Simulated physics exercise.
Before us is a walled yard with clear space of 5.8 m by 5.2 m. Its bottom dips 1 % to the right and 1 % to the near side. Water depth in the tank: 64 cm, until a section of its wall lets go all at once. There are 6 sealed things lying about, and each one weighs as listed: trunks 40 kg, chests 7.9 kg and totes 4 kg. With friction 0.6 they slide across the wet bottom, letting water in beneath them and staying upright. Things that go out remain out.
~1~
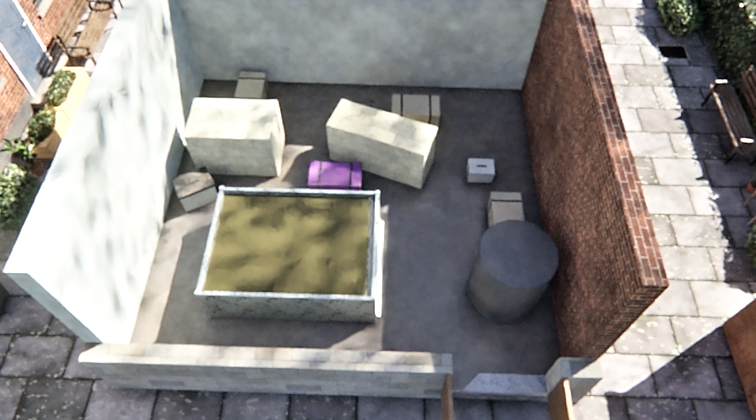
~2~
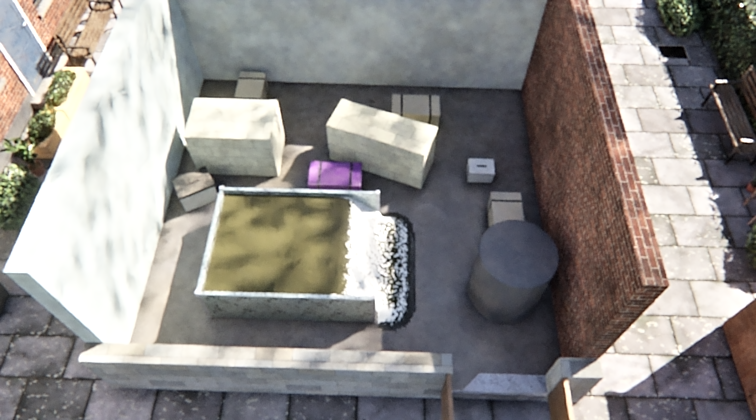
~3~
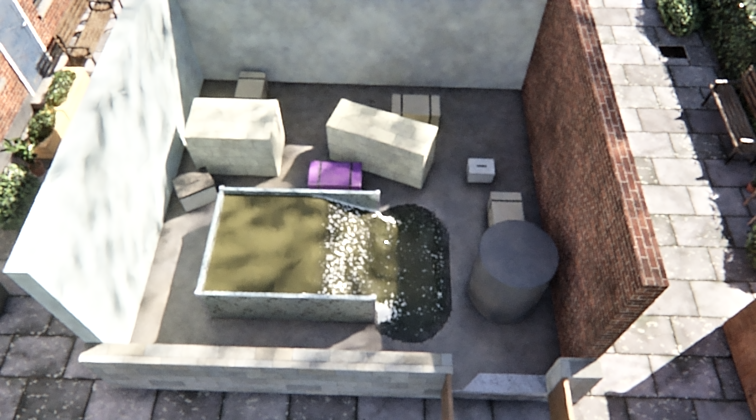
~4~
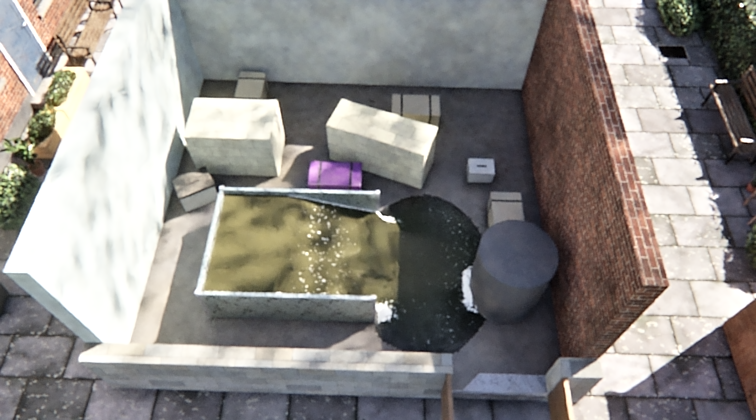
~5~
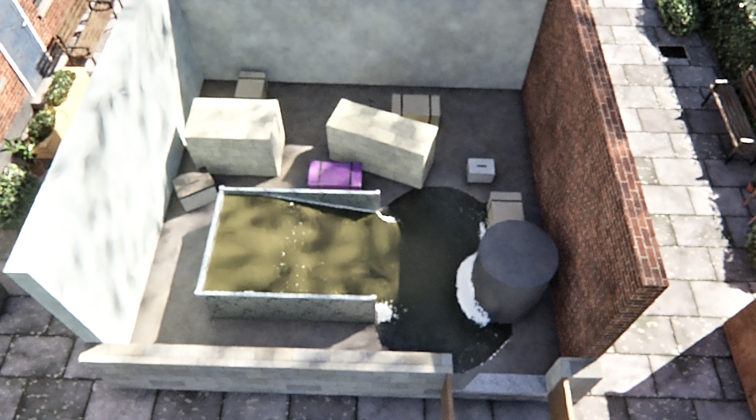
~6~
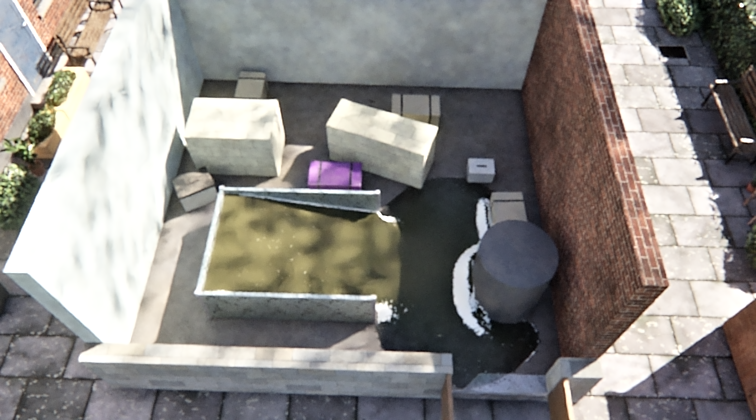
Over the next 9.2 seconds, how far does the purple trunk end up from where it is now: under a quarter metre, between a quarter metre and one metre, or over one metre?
The purple trunk ends up under a quarter metre away.
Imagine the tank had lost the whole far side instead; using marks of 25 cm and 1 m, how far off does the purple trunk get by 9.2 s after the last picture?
Under that change, the purple trunk covers a big distance.
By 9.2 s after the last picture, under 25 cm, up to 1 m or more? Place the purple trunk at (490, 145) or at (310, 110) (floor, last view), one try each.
Outcomes in order: It is taken a long way; it sits still.
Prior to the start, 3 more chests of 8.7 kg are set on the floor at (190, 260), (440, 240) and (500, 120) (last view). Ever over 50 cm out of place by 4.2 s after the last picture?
The first one ends up inside that, the second beyond that, the third beyond that.
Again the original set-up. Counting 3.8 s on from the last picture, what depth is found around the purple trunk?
Roughly 0 cm at that moment.
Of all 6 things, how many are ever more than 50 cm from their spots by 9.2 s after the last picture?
I count 2 of them.
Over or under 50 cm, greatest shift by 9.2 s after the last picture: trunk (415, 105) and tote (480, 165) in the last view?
Taking them in order: Fell shy and exceeded.
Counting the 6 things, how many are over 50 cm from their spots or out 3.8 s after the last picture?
By my tally, 2.
Then, 1.2 s after the last picture the purple trunk is near (335, 173), 0.0 m from its start, aground; 0 of 6 are out; 1 afloat.
Then, 3.8 s after the last picture the purple trunk is near (335, 173), 0.0 m from its start, aground; 0 of 6 are out; 2 afloat.
Then, 6.2 s after the last picture the purple trunk is near (335, 173), 0.0 m from its start, aground; 0 of 6 are out; 1 afloat.
Then, 9.2 s after the last picture the purple trunk is near (335, 173), 0.0 m from its start, aground; 0 of 6 are out; 1 afloat.
